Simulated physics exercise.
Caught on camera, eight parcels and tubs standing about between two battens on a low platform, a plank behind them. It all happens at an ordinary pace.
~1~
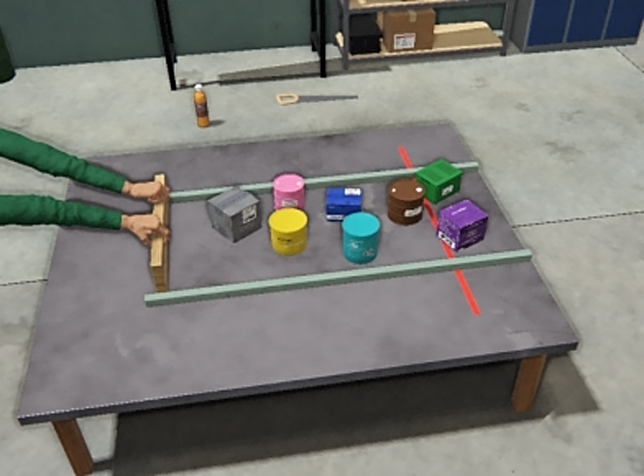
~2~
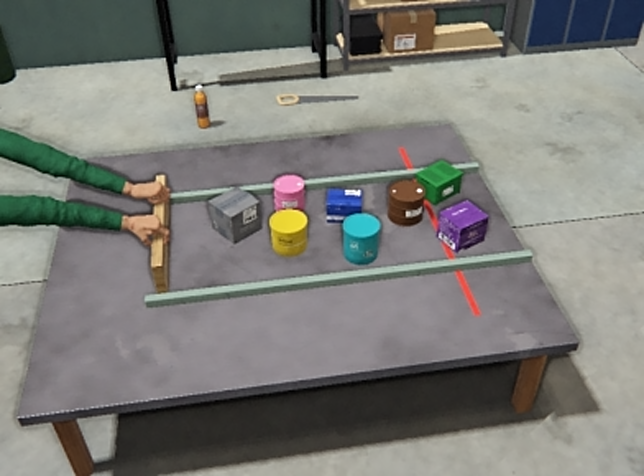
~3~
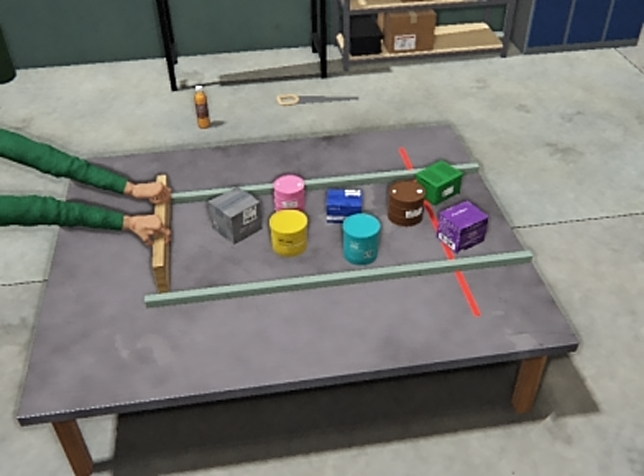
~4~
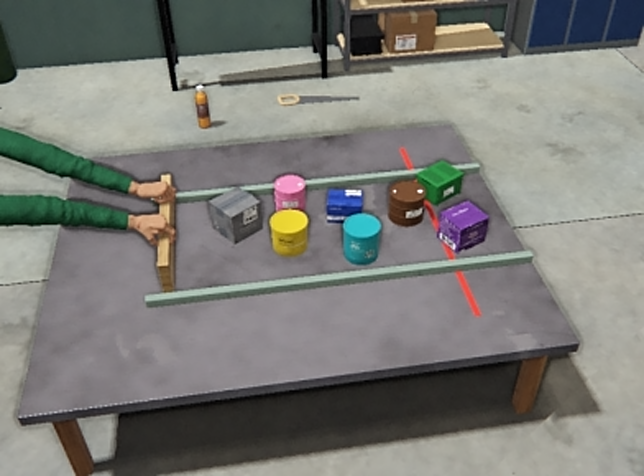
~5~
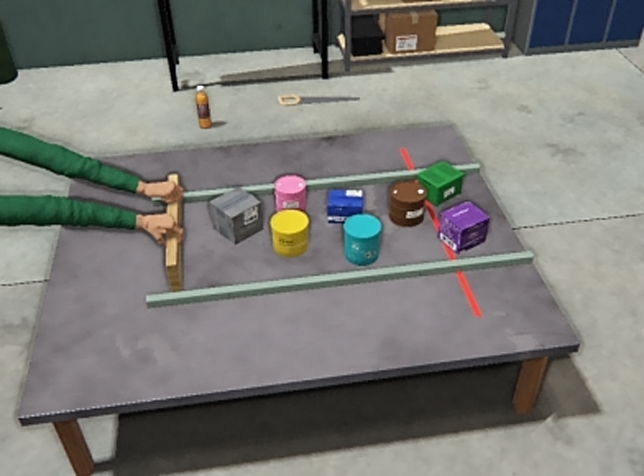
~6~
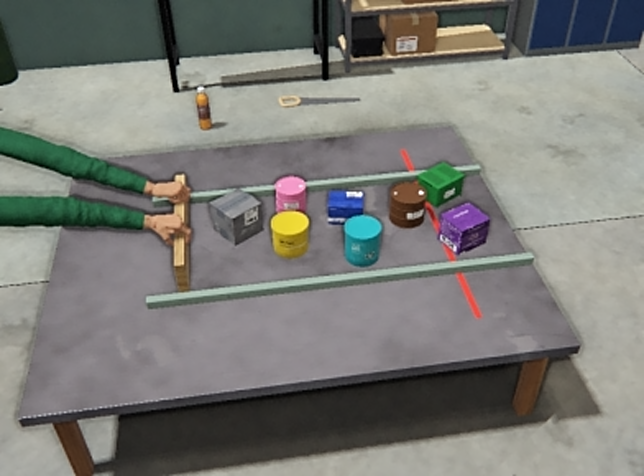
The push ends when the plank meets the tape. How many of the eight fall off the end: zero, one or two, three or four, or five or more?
In the end the number that fall off is one or two.
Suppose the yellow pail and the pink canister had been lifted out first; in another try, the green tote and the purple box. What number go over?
It would be 2 and 1.
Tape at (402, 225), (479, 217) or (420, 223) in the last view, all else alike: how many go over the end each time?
Down on the ground: 0, 4 and 0.
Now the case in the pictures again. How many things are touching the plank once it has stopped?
It touches 4.
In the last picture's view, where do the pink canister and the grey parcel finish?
Near (437, 180) and (449, 197).
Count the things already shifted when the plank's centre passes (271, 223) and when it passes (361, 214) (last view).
At the one place 3, at the other 7.
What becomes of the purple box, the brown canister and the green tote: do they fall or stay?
The purple box stays on; the brown canister is lost; the green tote tumbles off.
Early on, none off yet; purple box at rest near (463, 229); green tote at rest near (440, 185); brown canister at rest near (408, 205).
A while later, none off yet; purple box at rest near (463, 229); green tote travelled a little near (446, 184); brown canister travelled about its own width near (438, 203).
Finally, the number that fall off is one or two; lost, brown canister and green tote.
